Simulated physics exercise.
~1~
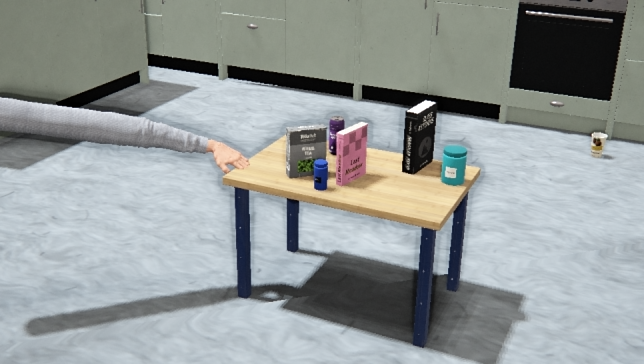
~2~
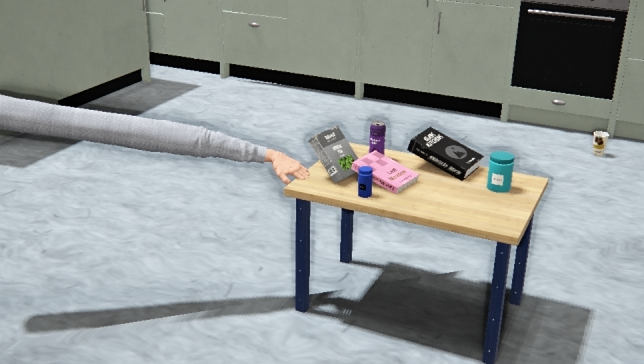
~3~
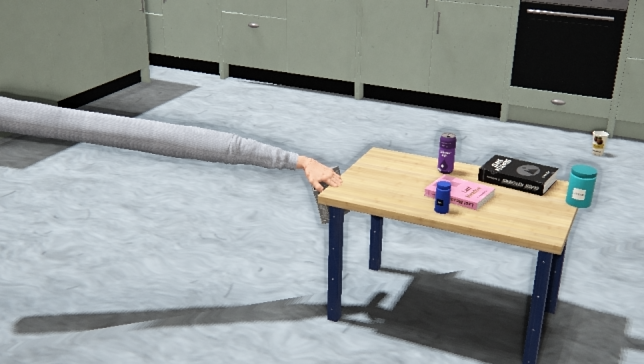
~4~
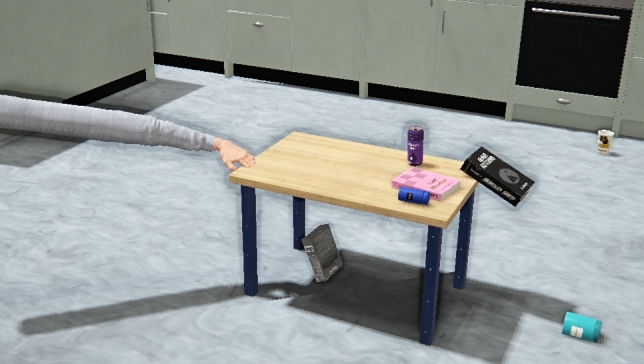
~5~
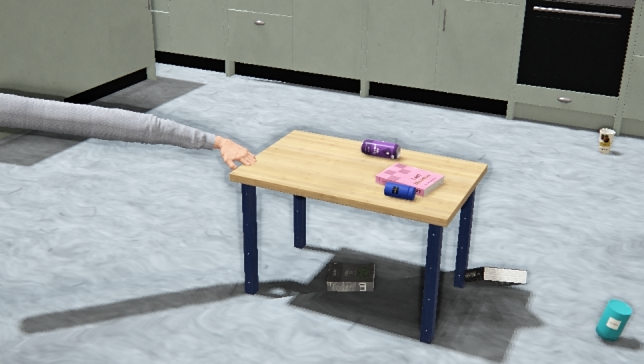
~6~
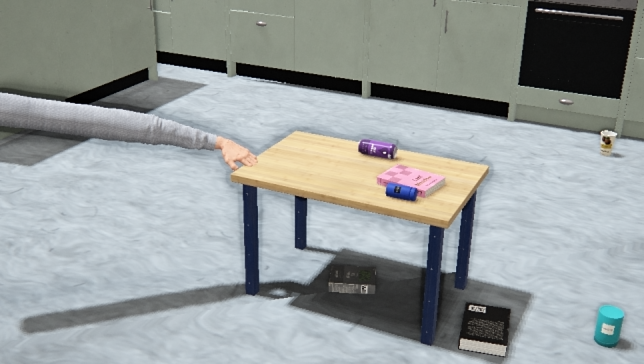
A grey-sleeved arm reaches in from the left to a wooden side table with dark blue legs in a grey-green kitchen, seen from slightly above. On it stand a grey packet, purple can, blue shaker, pink book, black book and turquoise jar. The table slides right, the books topple, and the packet drops off the left end. The table then jerks back left, the jar falls to the floor and the shaker tips over. The black book drops off the right, leaving the toppled can, pink book and shaker on top.
